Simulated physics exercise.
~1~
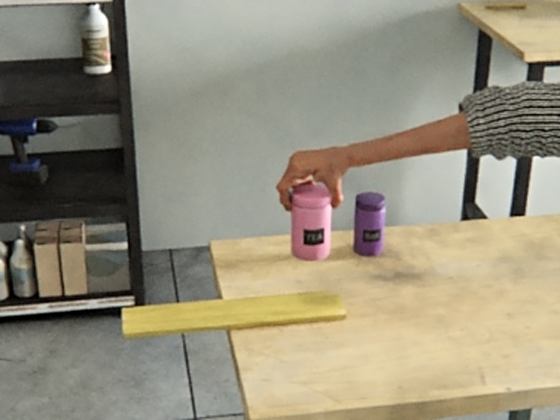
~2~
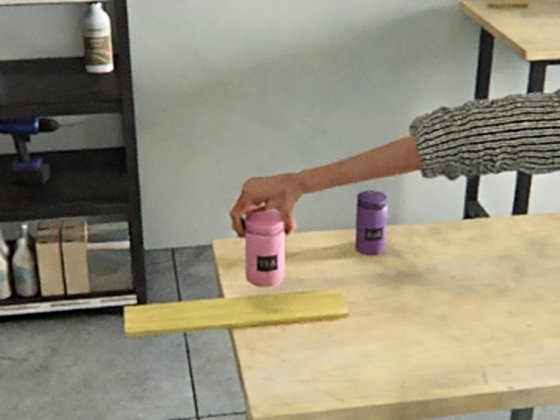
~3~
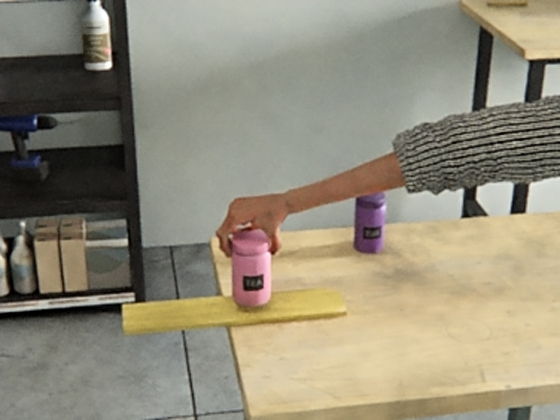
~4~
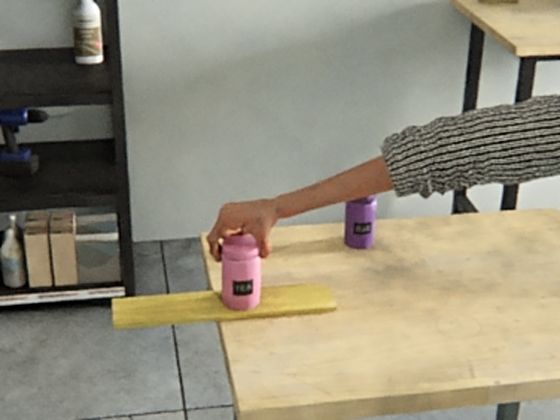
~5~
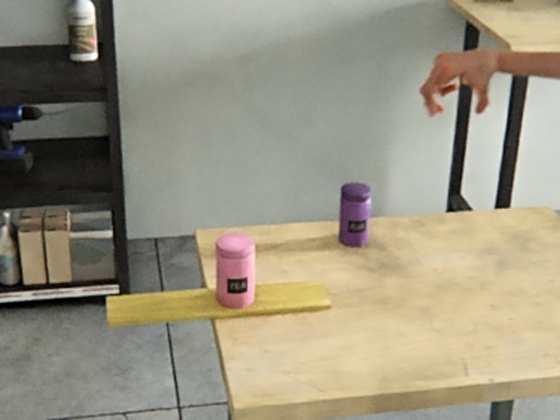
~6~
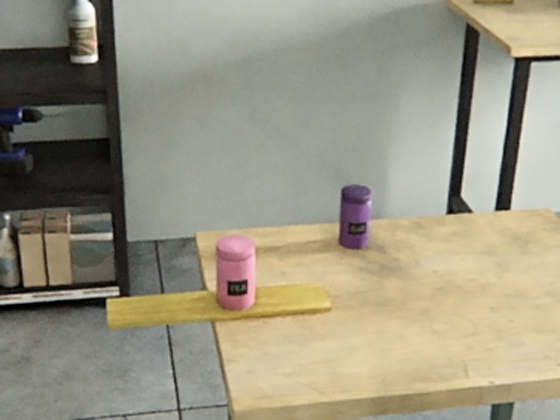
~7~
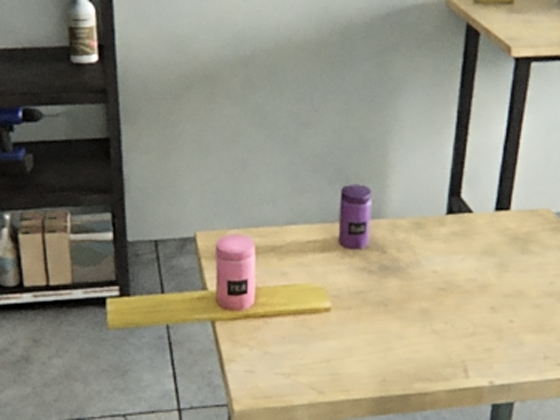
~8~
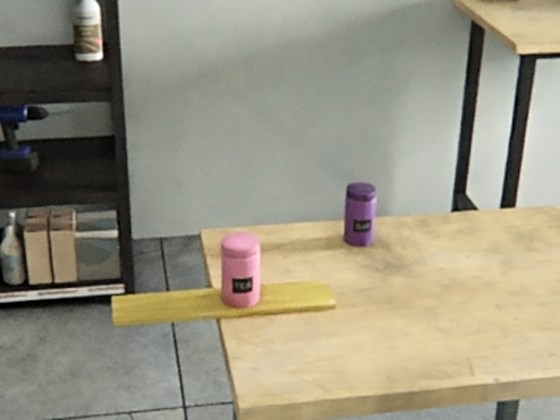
A hand sets the pink jar on the overhanging yellow plank and withdraws; the plank holds.
